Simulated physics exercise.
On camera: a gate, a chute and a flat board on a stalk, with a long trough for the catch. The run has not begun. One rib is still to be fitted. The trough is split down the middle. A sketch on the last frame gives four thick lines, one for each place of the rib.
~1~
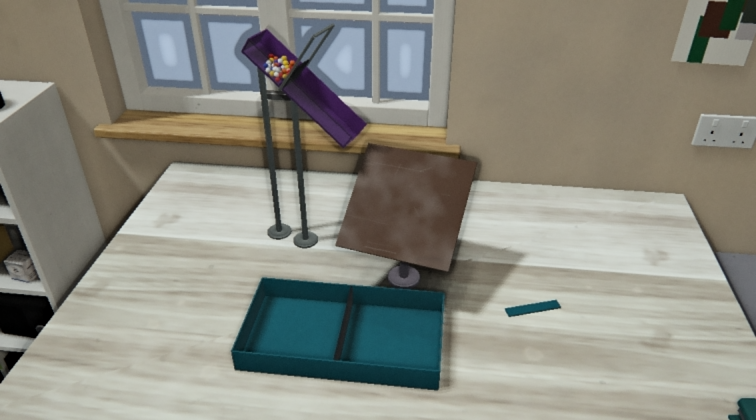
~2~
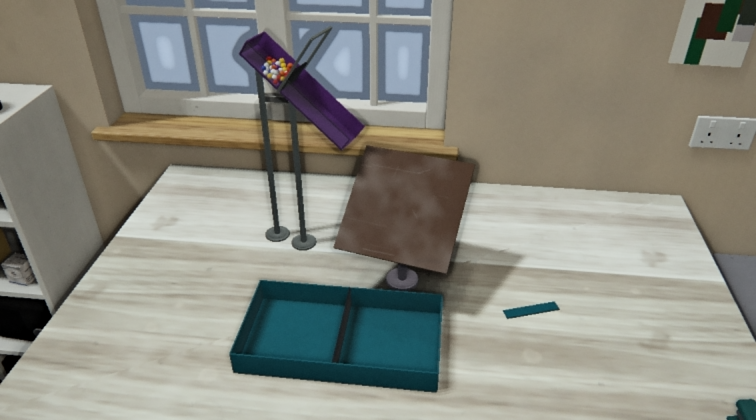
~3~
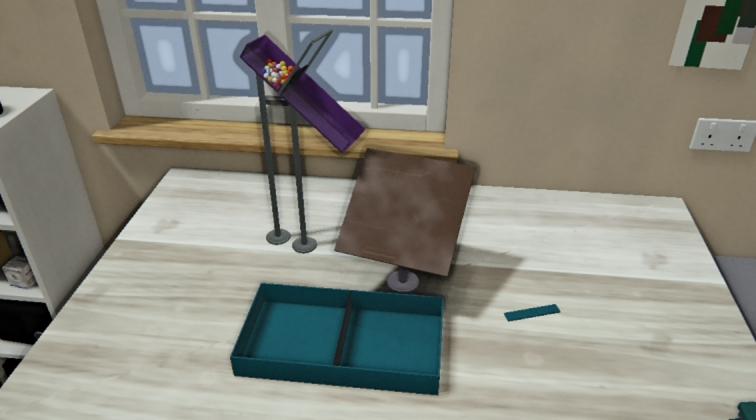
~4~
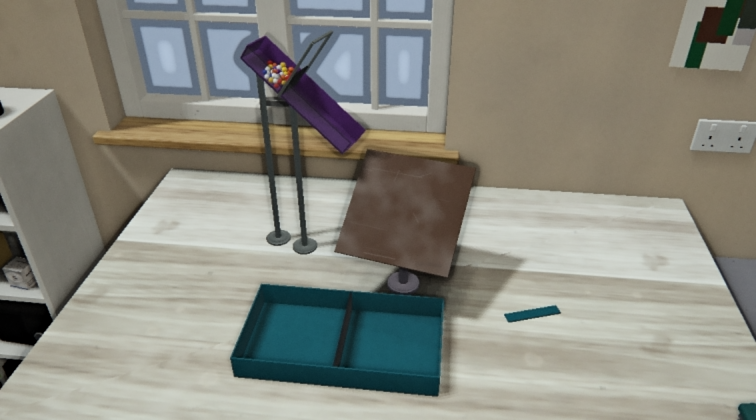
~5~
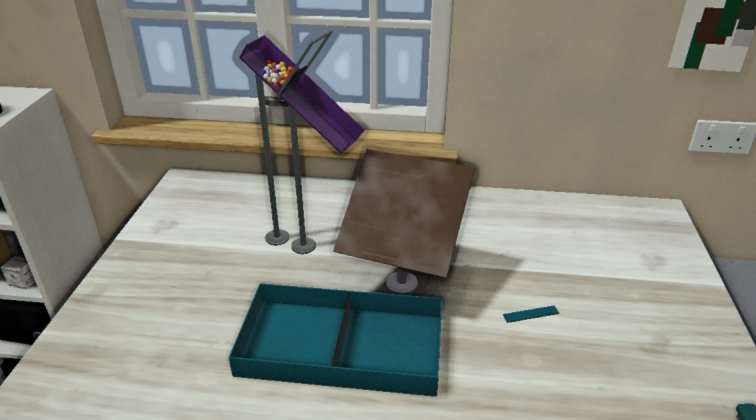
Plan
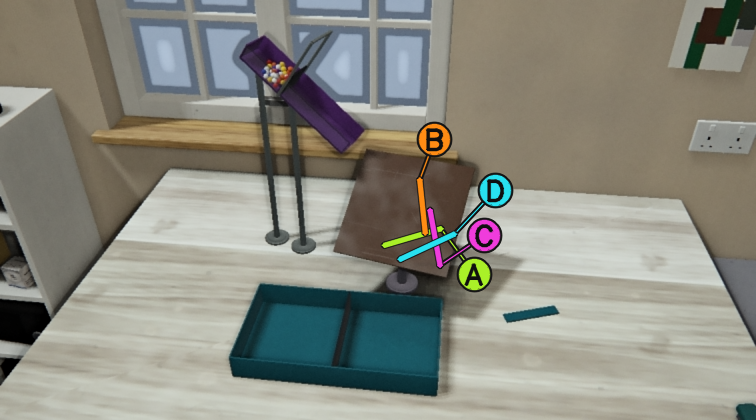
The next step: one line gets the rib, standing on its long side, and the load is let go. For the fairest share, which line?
A beats the others.
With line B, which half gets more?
The right half.
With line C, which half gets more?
The right half.
On the marked copy, line A from (441, 228) to (384, 245); line B from (419, 179) to (425, 233); line C from (430, 210) to (440, 265); line D from (454, 234) to (400, 259).
For line A, of what is caught, about two thirds in the left half, about a third in the right.
For line B, of what is caught, none in the left half, all in the right.
For line C, of what is caught, a stray few in the left half, nearly all in the right.
For line D, of what is caught, a small part in the left half, most in the right.
